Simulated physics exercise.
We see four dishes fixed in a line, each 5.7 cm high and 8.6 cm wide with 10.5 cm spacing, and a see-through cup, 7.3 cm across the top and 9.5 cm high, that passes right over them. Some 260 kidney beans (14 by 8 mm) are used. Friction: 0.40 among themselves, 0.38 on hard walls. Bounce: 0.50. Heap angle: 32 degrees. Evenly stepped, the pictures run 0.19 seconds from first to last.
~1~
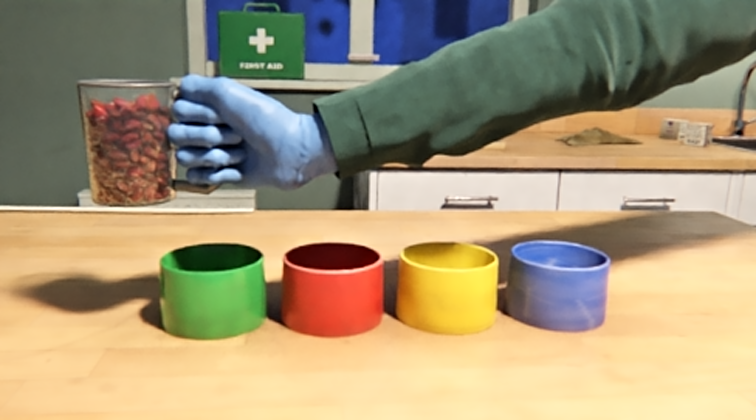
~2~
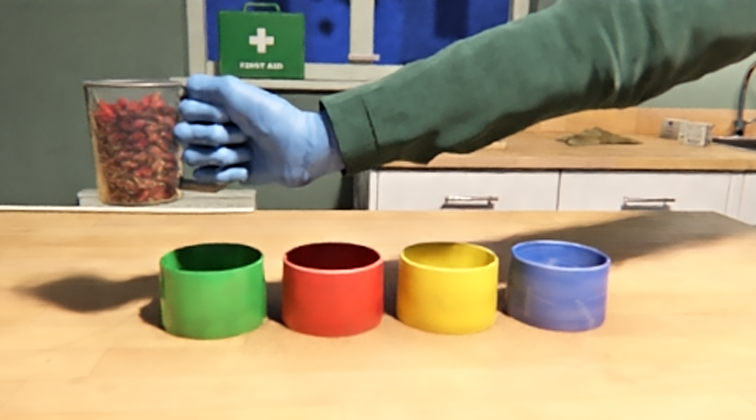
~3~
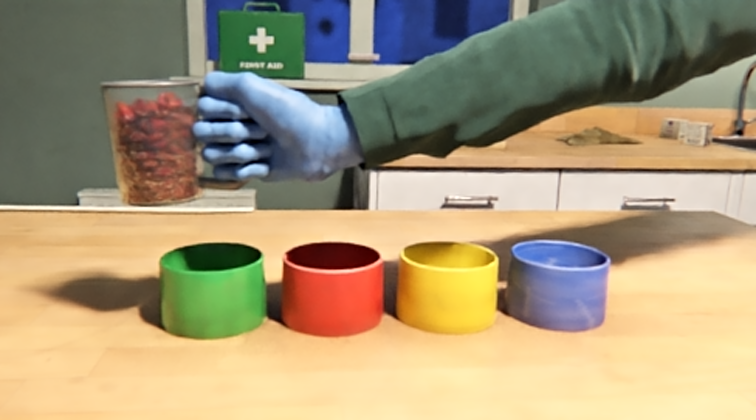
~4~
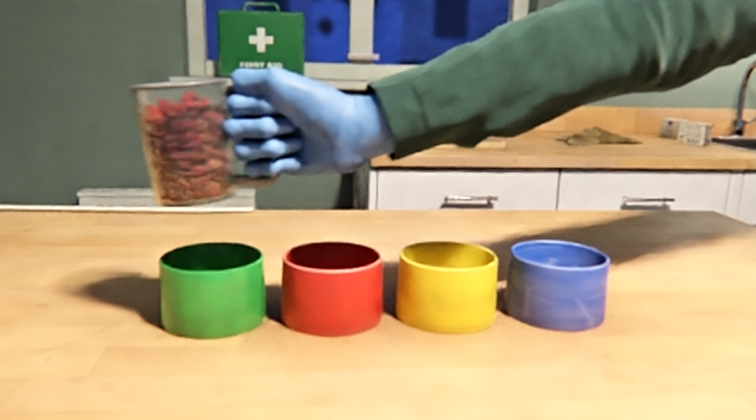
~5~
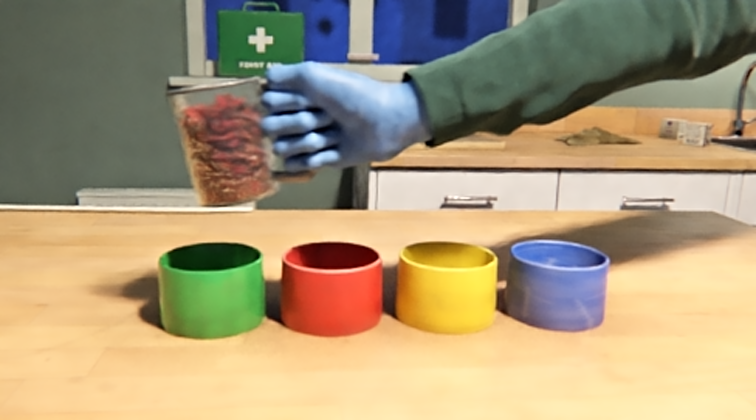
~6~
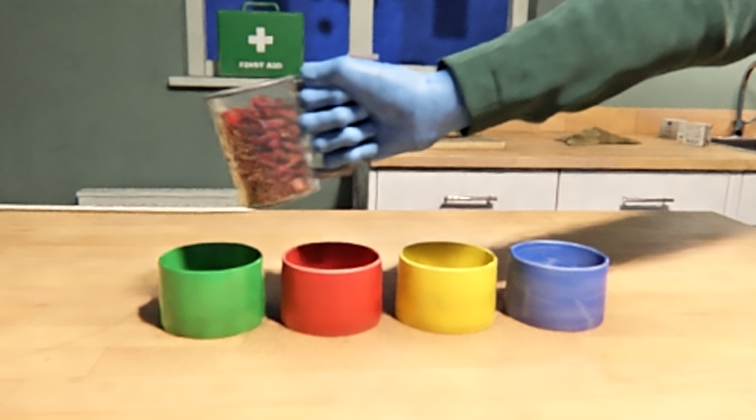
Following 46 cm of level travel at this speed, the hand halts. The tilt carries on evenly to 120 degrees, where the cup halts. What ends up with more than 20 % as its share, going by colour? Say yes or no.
Red dish: No, blue dish: Yes, green dish: No, yellow dish: No, counter: No.
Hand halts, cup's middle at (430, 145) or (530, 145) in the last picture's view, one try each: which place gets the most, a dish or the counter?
Try 1 - red; try 2 - yellow.
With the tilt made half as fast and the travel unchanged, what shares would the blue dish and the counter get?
Result - blue dish: 100; counter: 0.
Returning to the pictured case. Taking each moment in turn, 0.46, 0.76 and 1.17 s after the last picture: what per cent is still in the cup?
Close to 100, 90 and 15 per cent respectively.
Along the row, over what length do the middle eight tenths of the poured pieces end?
It spans roughly 5 centimetres along the row.
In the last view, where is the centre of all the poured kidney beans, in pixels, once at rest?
After settling, the middle sits near (559, 281).
Then, 0.46 s after the last picture, tilt 65 degrees; cup holds 100 %.
Then, 0.76 s after the last picture, tilt 98 degrees; cup holds 90 %, blue 5 %.
Then, 1.17 s after the last picture, tilt 120 degrees; cup holds 15 %, blue 75 %.
In the end, red 0 %, blue 100 %, green 0 %, yellow 0 %, counter 0 %.
